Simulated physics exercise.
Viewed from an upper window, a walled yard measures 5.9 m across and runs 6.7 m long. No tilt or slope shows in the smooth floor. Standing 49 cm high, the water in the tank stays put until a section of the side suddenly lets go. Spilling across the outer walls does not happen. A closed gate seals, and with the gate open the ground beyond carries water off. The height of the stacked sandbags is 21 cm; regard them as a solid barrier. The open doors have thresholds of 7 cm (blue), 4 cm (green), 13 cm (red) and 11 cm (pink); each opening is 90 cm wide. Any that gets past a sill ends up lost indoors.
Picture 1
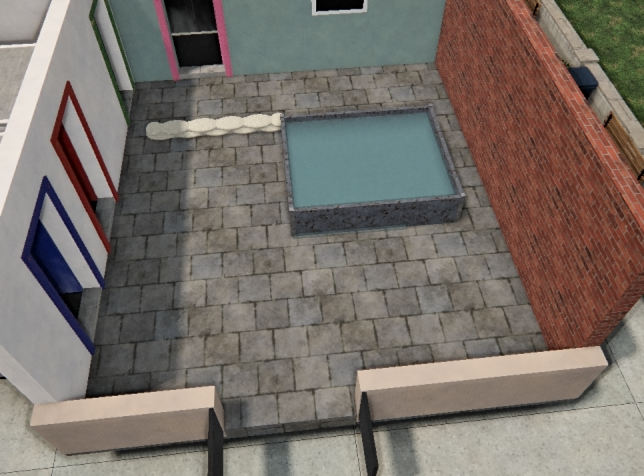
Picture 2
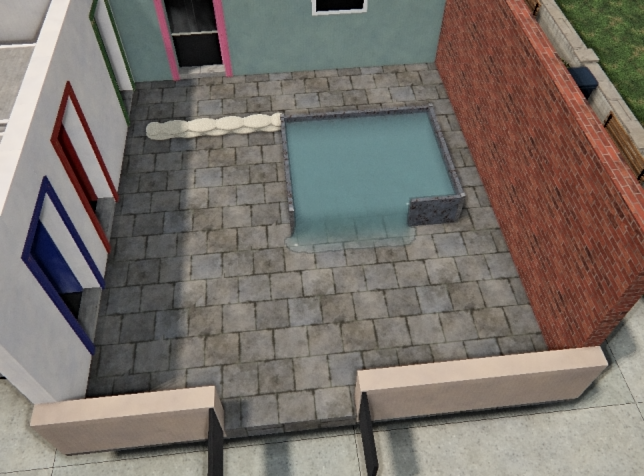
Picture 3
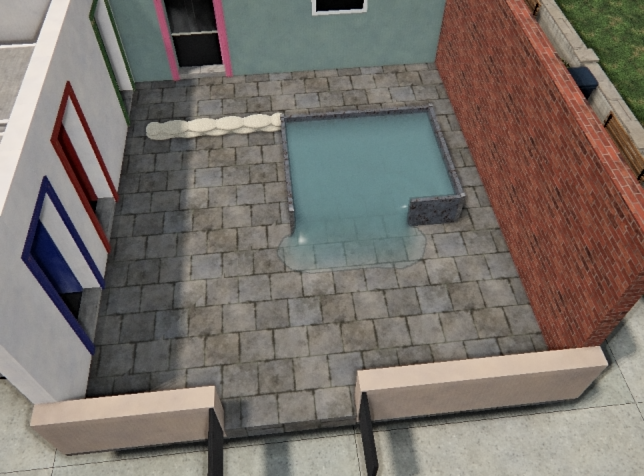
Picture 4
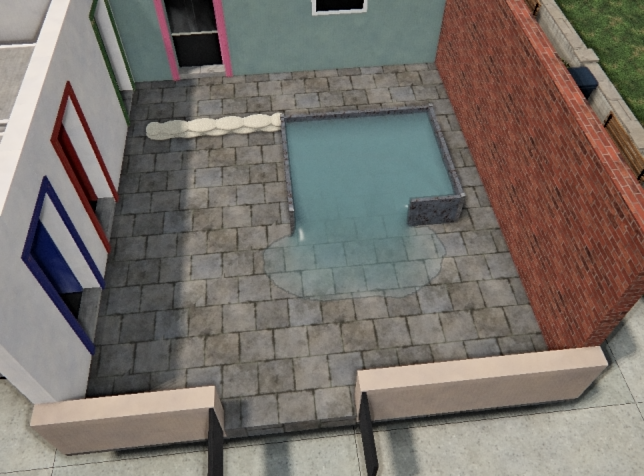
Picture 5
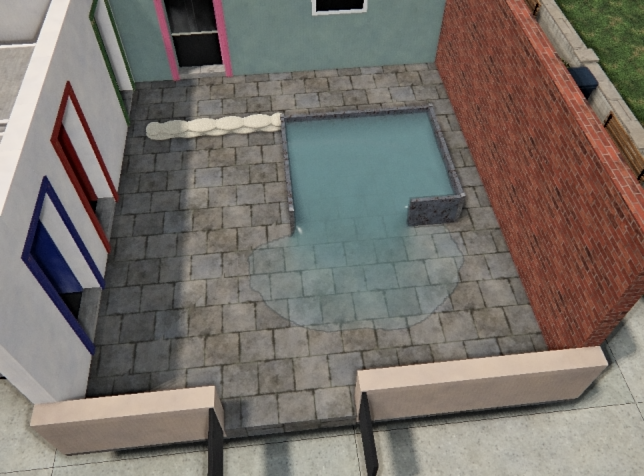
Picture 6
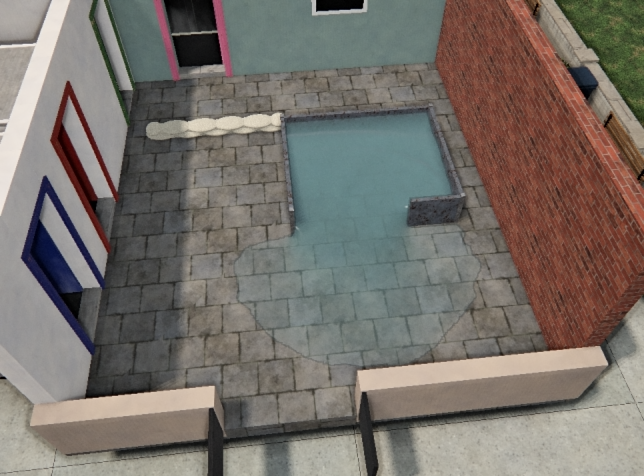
A walled paved yard with a raised water tank, its near wall opening and water spreading across the paving toward the front.
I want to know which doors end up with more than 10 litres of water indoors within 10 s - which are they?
The blue door: That much or less; the green door: That much or less; the red door: That much or less; the pink door: That much or less.
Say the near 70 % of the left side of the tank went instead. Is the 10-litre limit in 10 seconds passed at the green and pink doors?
Against that limit: Green over, pink below.
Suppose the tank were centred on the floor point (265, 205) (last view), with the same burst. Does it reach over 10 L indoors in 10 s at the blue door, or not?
Well, blue ends up beyond the mark.
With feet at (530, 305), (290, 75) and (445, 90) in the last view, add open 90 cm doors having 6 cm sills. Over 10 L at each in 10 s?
Well, the first is on the high side, the second is on the low side, and the third is on the low side.
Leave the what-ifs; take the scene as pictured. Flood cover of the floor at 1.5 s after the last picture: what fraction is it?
I'd say around 30 % is wet.
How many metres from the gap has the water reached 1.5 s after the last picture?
That works out near 4.0 m.
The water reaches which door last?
It's the pink door that comes last.
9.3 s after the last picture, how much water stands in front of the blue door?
5.5 cm.
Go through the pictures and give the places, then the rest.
The tank at (366, 158) is whole and still, 49 cm deep, in the first frame.
Water pours out at (351, 221) and has run 0.9 m, to (292, 246); typically 8 cm deep outside, 49 cm at the tank's back, in the second frame.
Water pours out at (351, 222) and has run 1.1 m, to (285, 256); typically 9 cm deep outside, 49 cm at the tank's back, in the third frame.
Water pours out at (351, 223) and has run 1.4 m, to (283, 280); typically 7 cm deep outside, 49 cm at the tank's back, in the fourth frame.
The front is at (407, 321), 1.8 m from the gap at (351, 223); 3.6 m2 of floor is under water; 49 cm left at the back of the tank, in the fifth frame.
The front is at (410, 354), 2.2 m from the gap at (351, 223); 4.9 m2 of floor is under water; 45 cm left at the back of the tank, in the sixth frame.
Then, 0.7 s after the last picture water covers 25 % of the floor and is deepest (30 cm) near (380, 393); blue door not reached, green door not reached, red door not reached, pink door not reached.
Then, 1.5 s after the last picture water covers 30 % of the floor and is deepest (32 cm) near (548, 375); blue door not reached, green door not reached, red door not reached, pink door not reached.
Then, 2.8 s after the last picture water covers 40 % of the floor and is deepest (24 cm) near (548, 375); blue door 5 cm at the sill, 0 L in, green door not reached, red door not reached, pink door not reached.
Then, 5.3 s after the last picture water covers 60 % of the floor and is deepest (14 cm) near (429, 63); blue door 6 cm at the sill, 0 L in, green door not reached, red door 3 cm at the sill, 0 L in, pink door not reached.
Then, 9.3 s after the last picture water covers 90 % of the floor and is deepest (8 cm) near (82, 425); blue door 6 cm at the sill, 0 L in, green door 2 cm at the sill, 0 L in, red door 3 cm at the sill, 0 L in, pink door 3 cm at the sill, 0 L in.
